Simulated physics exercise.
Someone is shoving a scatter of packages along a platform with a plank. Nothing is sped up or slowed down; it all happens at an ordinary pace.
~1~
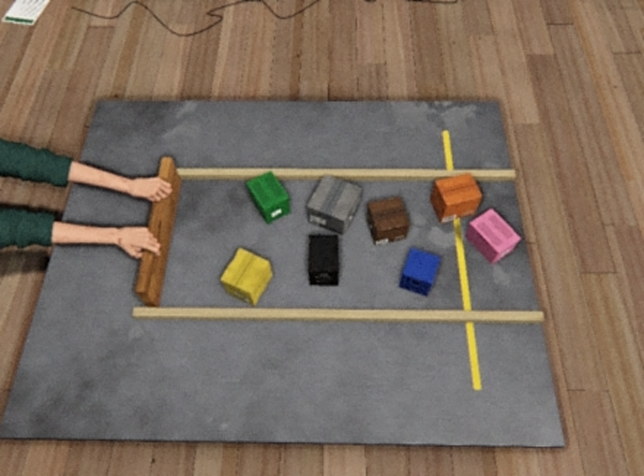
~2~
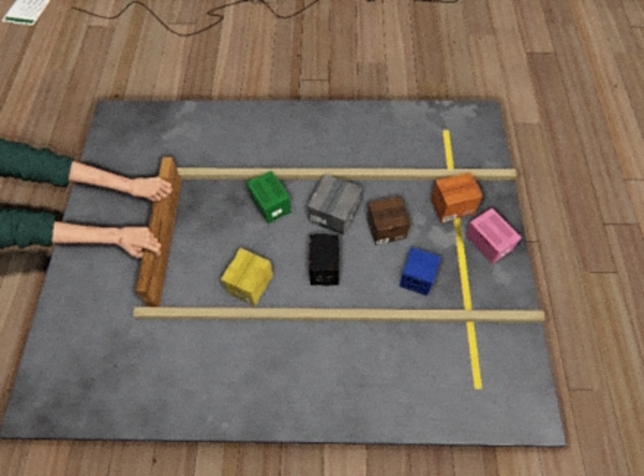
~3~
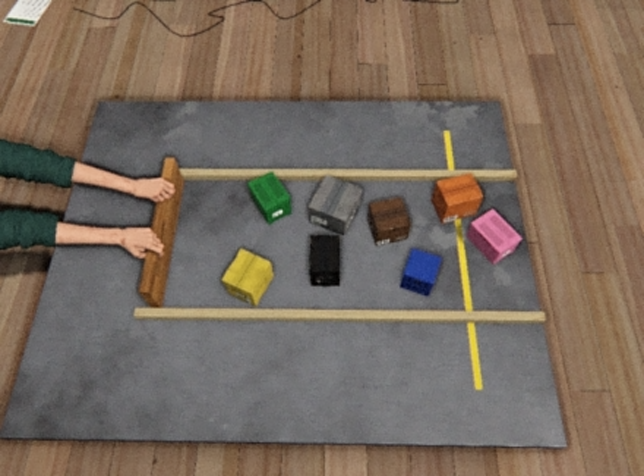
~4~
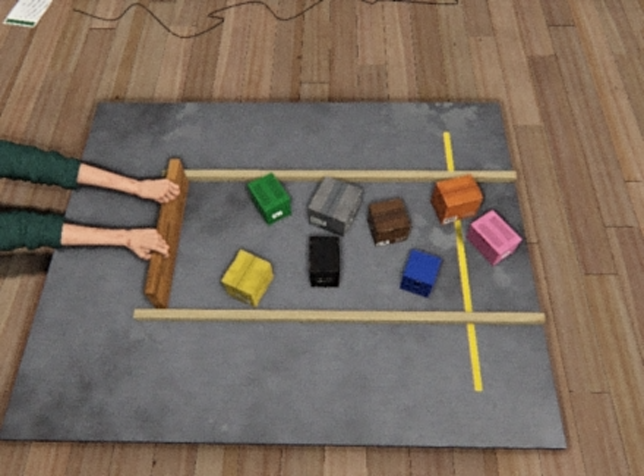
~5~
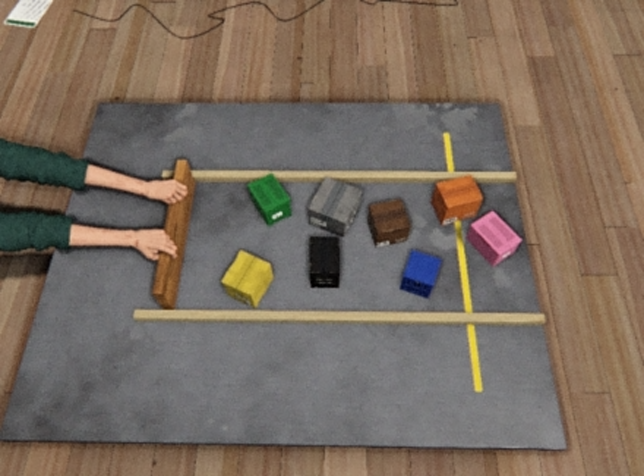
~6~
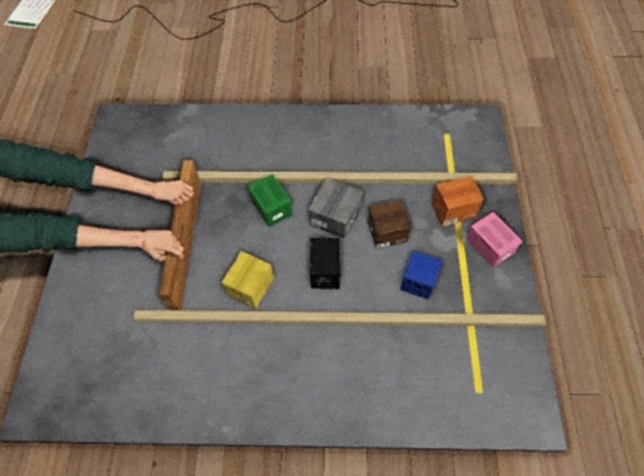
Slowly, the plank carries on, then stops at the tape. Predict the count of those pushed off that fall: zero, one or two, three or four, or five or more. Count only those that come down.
I expect three or four to drop off the edge.
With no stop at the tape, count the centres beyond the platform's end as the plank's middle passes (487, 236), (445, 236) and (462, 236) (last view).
Per position: 5 / 1 / 3.
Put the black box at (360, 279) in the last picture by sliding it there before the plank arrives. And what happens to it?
It is safe.
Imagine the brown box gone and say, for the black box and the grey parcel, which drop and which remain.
Result - black box: Remains in place; grey parcel: Remains in place.
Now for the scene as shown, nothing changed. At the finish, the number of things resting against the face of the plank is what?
That comes to 2.
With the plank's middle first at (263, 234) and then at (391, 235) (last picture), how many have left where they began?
Counts: 2, 8.
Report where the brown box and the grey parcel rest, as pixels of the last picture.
Approximately (506, 234) for one, approximately (506, 194) for the other.
Soon after, none off yet; pink tote at rest near (493, 241); orange box at rest near (457, 202); blue crate at rest near (420, 276).
After that, none off yet; pink tote moving near (497, 242); orange box displaced a little near (466, 200); blue crate displaced about its own width near (450, 275).
In the end, the number that fall off is three or four; gone, blue crate, orange box and pink tote.
